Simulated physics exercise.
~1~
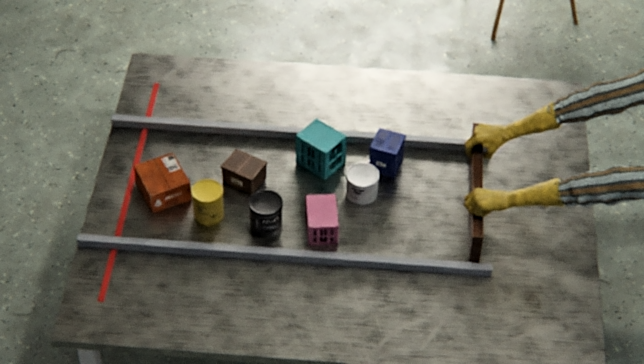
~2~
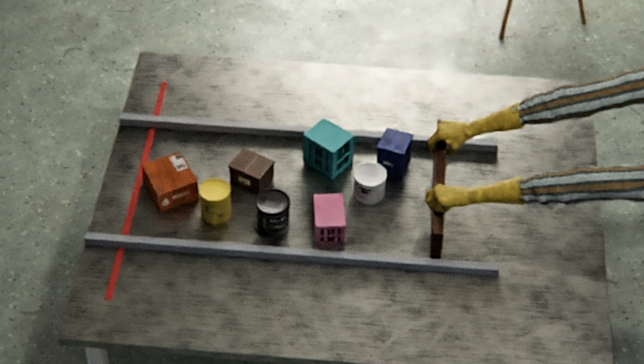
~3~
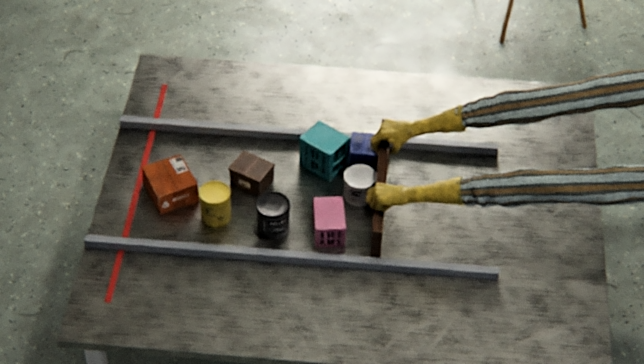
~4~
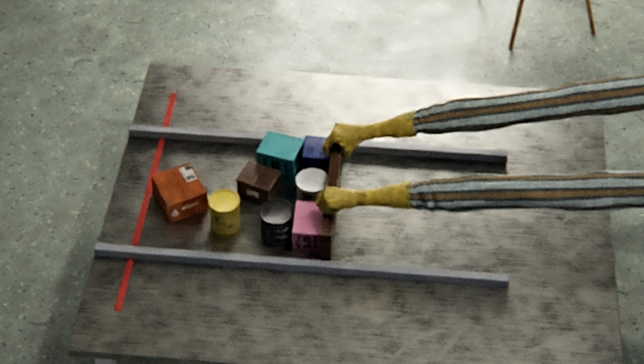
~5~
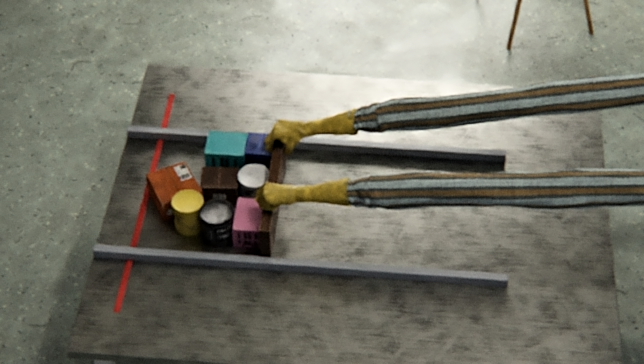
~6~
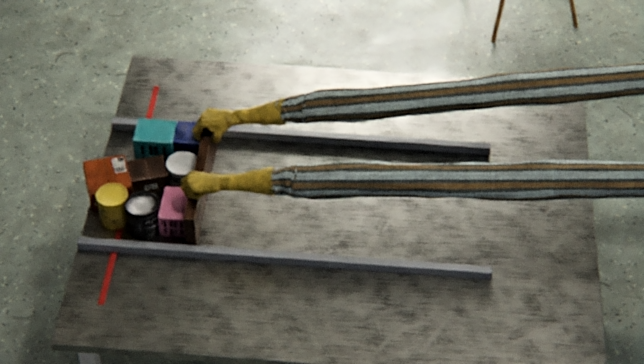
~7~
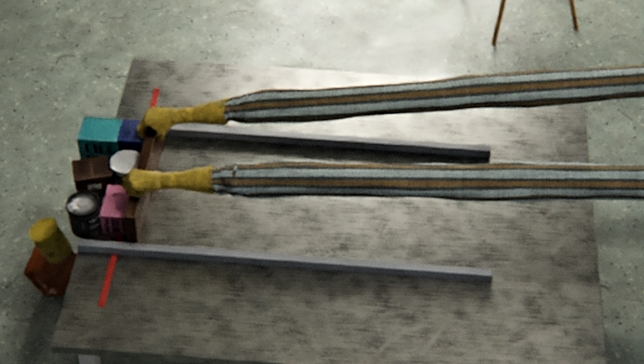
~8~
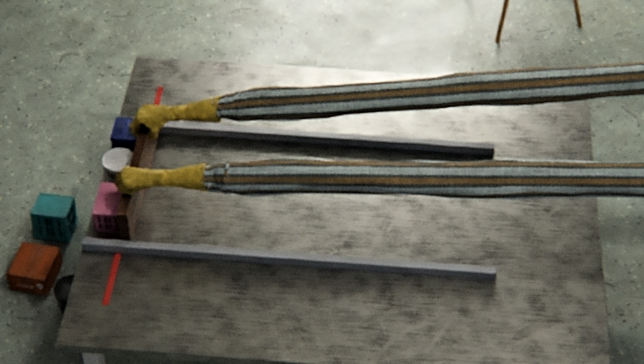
Yellow-gloved hands pushing a plank between two battens, sweeping colourful crates and pails leftward past red tape until most fall off.
